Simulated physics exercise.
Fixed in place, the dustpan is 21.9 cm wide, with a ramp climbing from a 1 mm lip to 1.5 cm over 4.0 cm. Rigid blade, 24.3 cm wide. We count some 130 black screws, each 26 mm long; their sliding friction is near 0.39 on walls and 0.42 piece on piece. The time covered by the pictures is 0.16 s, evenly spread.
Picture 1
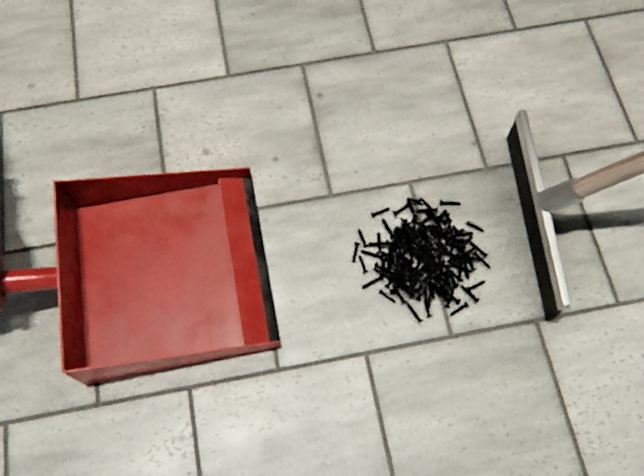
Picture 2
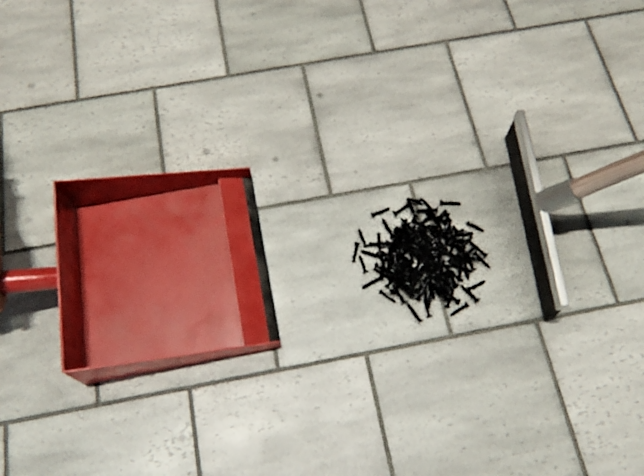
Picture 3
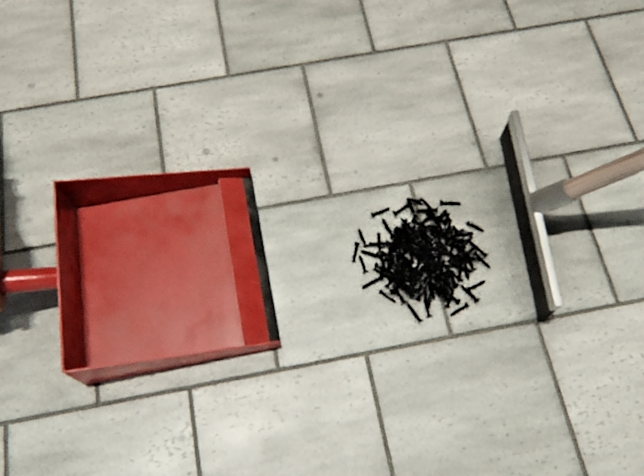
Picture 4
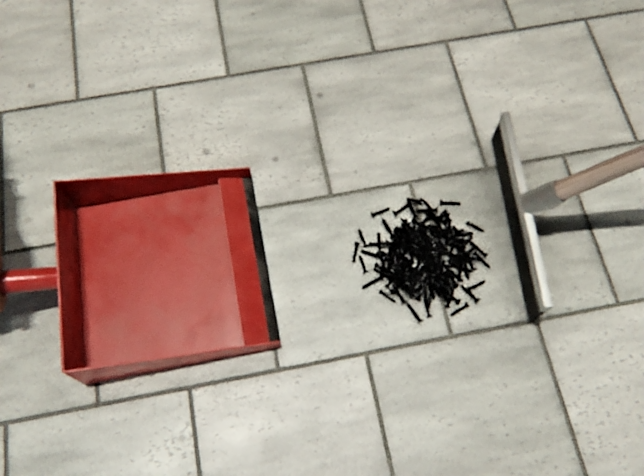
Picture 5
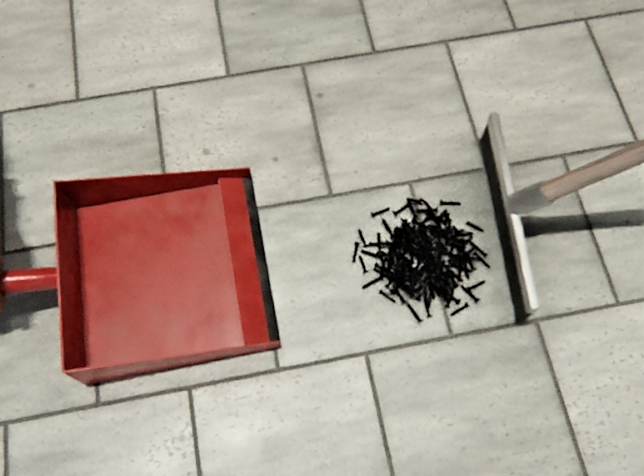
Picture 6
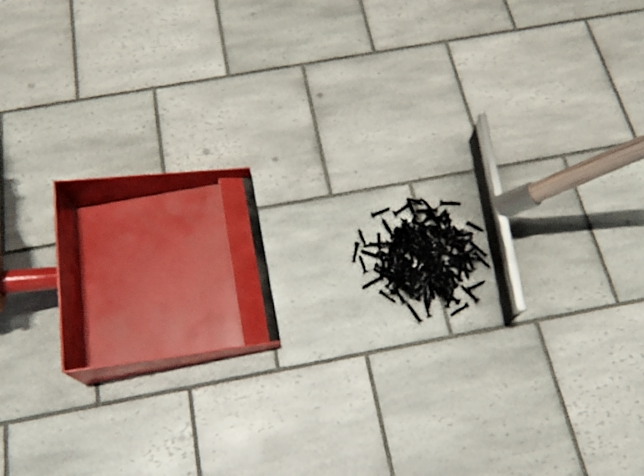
A rigid blade on a pale handle slides a short way left across grey paving tiles, slowly at first, closing the gap to a heap of small black screws, which stays still, as does the red dustpan at left.
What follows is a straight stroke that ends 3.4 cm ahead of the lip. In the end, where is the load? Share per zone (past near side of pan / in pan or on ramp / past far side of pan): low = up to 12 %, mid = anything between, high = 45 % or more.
Near side - low, pan - mid, far side - low.
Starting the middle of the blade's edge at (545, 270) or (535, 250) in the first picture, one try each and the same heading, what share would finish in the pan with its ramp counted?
Roughly 20 % and 15 %.
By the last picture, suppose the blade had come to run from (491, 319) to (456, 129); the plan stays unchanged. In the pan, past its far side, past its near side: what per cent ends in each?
Final per cent - pan 30, far 0, near 5.
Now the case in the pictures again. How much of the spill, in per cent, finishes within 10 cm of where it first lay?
The figure is some 0 percent.
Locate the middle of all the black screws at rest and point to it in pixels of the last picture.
Est. centre at rest: (279, 274) px.
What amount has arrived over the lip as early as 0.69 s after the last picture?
I'd put it near 20 per cent at that point.
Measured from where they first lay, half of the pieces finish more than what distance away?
Median shift: Approx. 18 cm.
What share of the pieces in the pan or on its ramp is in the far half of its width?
Roughly 20 per cent.
Then, 0.24 s after the last picture, middle of the blade 16 cm from the lip; 0 % over the lip, far side 0 %, near side 0 %.
Then, 0.40 s after the last picture, middle of the blade 9 cm from the lip; 0 % over the lip, far side 0 %, near side 0 %.
Then, 0.69 s after the last picture, middle of the blade 5 cm from the lip; 20 % over the lip, far side 0 %, near side 5 %.
In the end, near side 5 %, pan 20 %, far side 0 %, in front of the lip or behind the blade 75 %.
